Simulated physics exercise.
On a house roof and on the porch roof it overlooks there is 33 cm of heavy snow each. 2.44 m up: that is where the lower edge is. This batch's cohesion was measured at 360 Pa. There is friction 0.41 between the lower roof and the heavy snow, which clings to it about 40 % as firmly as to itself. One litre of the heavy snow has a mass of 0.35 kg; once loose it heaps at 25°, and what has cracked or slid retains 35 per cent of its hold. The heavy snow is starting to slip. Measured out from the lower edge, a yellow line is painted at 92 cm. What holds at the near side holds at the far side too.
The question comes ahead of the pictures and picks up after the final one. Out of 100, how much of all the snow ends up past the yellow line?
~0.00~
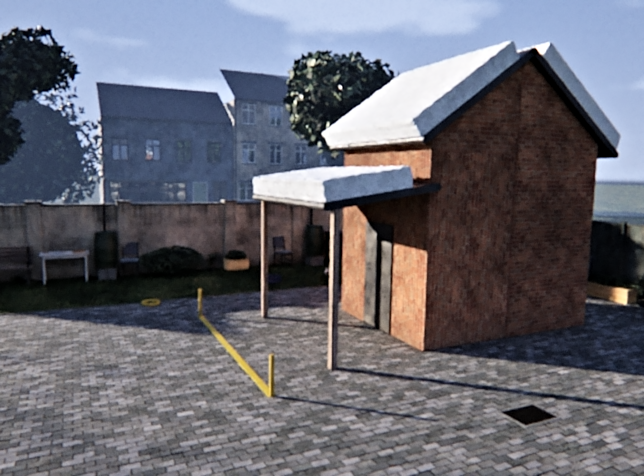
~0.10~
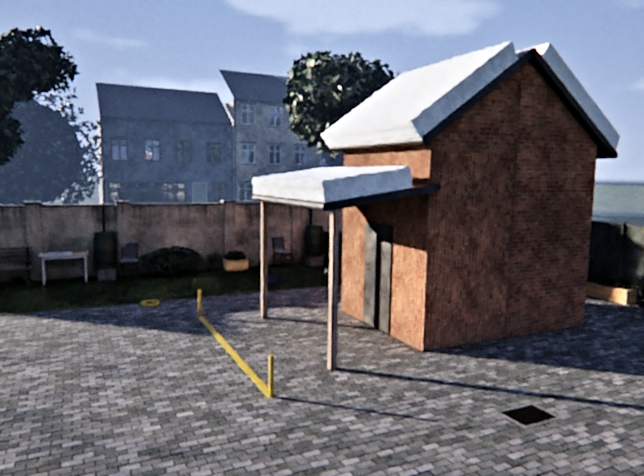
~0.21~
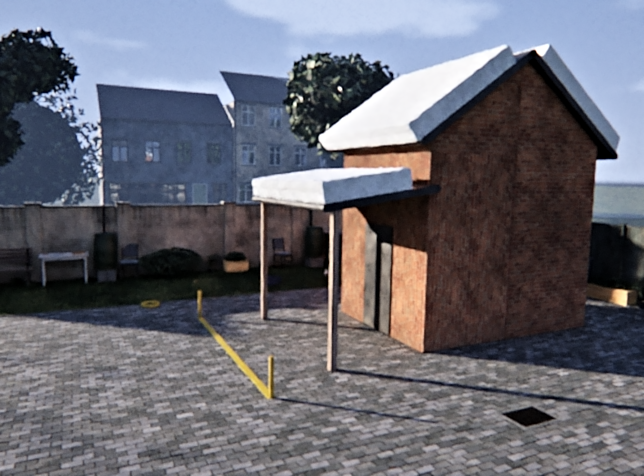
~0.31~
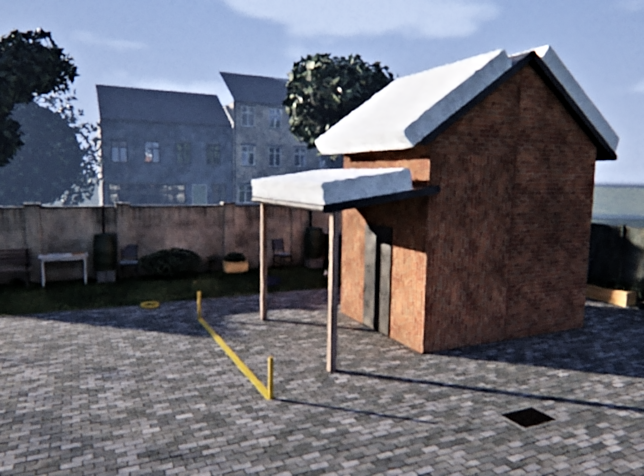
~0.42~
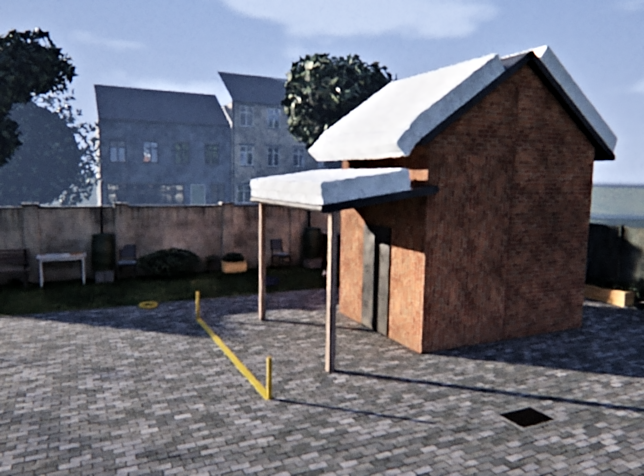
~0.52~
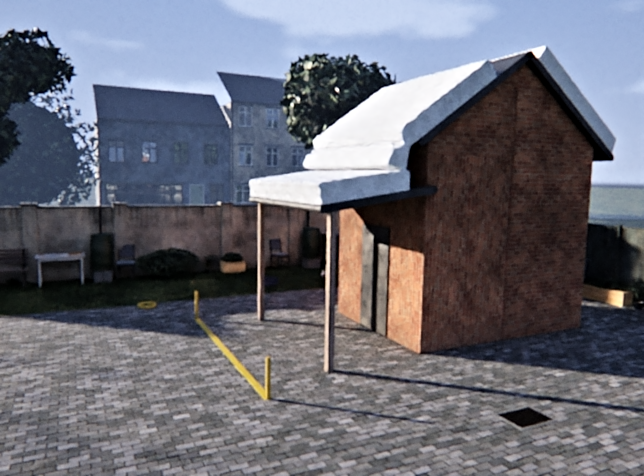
About 30 %.
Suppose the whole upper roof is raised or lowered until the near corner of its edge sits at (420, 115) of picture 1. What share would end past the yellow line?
Roughly 45 %.
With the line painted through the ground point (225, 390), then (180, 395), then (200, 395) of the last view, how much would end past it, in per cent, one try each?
20 %, then 12 %, then 16 %.
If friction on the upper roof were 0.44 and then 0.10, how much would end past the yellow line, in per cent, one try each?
In turn about 16 %, 40 %.
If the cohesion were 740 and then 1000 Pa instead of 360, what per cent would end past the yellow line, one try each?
It'd be some 16 percent the first time and some 10 percent the second.
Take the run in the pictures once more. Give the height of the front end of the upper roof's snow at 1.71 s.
Roughly 1.4 m.
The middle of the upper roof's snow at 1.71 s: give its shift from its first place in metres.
Straight-line shift: Around 2.8 m.
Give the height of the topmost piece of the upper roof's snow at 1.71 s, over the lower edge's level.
0.7 m or thereabouts.
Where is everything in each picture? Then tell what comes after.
The first frame shows leading edge of the heavy snow at (422, 112).
The second frame shows leading edge of the heavy snow at (419, 134), its middle shifted 2.1 cm.
The third frame shows leading edge of the heavy snow at (417, 130), its middle shifted 8.2 cm, 4 % of it past the upper edge, in one piece.
The fourth frame shows leading edge of the heavy snow at (412, 138), its middle shifted 18 cm, 8 % of it past the upper edge, in one piece.
The fifth frame shows leading edge of the heavy snow at (404, 136), its middle shifted 32 cm, 14 % of it past the upper edge, cracking.
The sixth frame shows leading edge of the heavy snow at (395, 149), its middle shifted 50 cm, 22 % of it past the upper edge, cracking.
After 1.07 s, none is below the lower edge and 0 % is past the line.
After 1.71 s, 20 % is below the lower edge and 3 % is past the line.
After 2.36 s, 47 % is below the lower edge and 28 % is past the line.
After 3.00 s, 48 % is below the lower edge and 30 % is past the line.
After 3.60 s, at the end, 48 % is below the lower edge and 30 % is past the line.
